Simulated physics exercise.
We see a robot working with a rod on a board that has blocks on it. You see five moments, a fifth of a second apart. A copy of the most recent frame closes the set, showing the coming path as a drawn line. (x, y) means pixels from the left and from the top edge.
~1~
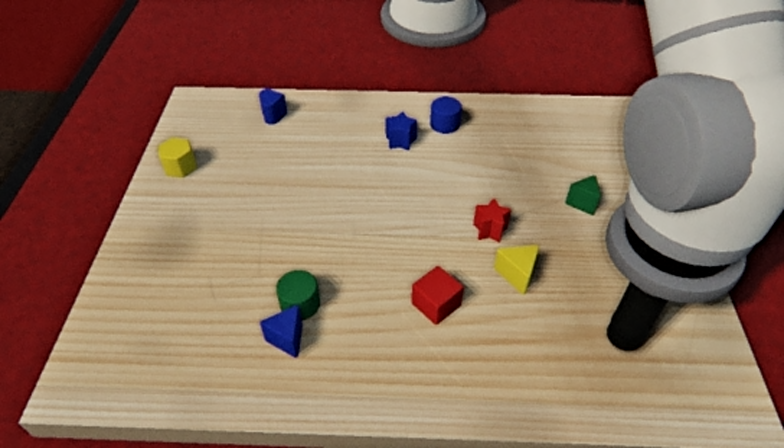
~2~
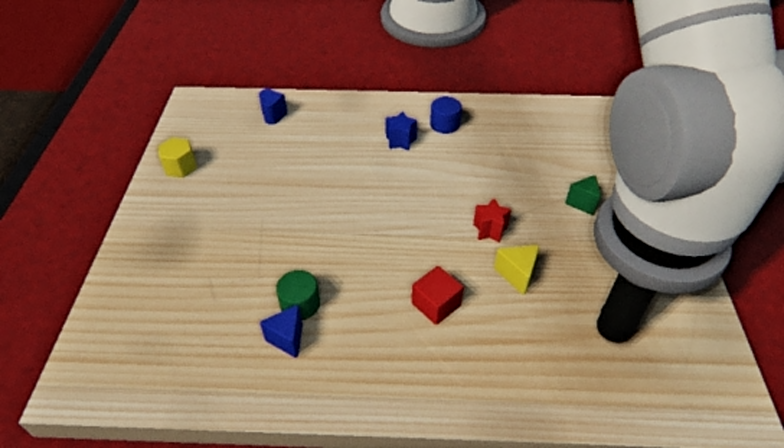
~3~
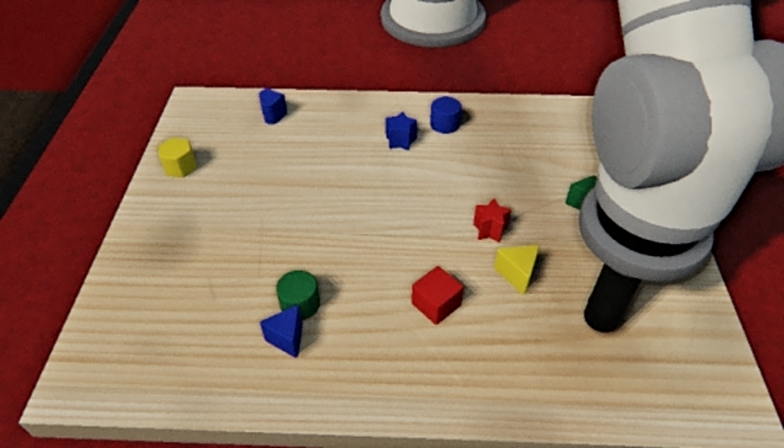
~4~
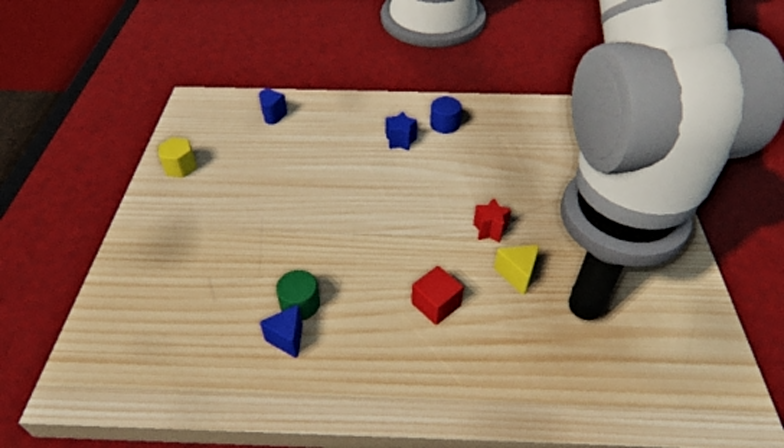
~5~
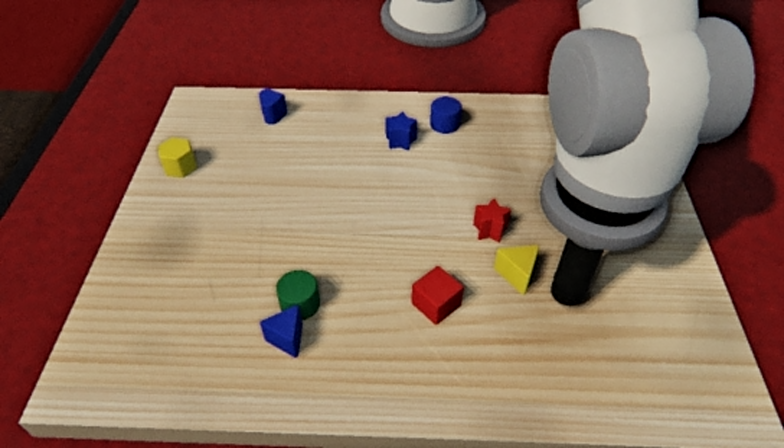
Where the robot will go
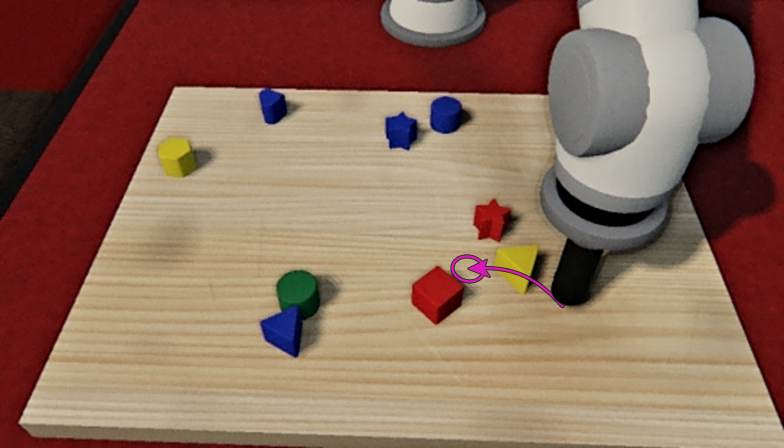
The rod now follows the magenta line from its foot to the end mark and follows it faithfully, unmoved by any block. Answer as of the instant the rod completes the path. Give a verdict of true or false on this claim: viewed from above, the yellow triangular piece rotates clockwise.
The statement is true.
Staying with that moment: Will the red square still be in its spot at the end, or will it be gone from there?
It will remain on its spot.
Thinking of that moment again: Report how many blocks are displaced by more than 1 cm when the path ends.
The count is one.
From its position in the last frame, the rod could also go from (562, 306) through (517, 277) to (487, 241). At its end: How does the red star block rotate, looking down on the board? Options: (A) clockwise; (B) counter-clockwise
Correct choice: A.
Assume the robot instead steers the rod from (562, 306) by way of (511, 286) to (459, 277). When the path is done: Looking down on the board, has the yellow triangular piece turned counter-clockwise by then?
No, that is not what happens.
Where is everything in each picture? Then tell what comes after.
In the first picture, rod's lower end at (624, 337); red square at (438, 285); red star block at (493, 211); yellow triangular piece at (522, 256).
In the second picture, rod at (614, 329); blocks still.
In the third picture, rod at (601, 319); blocks still.
In the fourth picture, rod at (585, 307); blocks still.
In the fifth picture, rod at (567, 294); red square at (438, 285); red star block at (493, 211); yellow triangular piece at (522, 256).
Drawn move, from (562, 306) over (536, 283) and (503, 270) to (468, 269).
The first path, step by step. One third of the way, rod at (539, 269); yellow triangular piece at (512, 252).
Two thirds of the way, rod at (506, 256); yellow triangular piece at (480, 238).
At the end, rod at (470, 256); red square still; red star block still; yellow triangular piece at (452, 231), turned 40° clockwise.
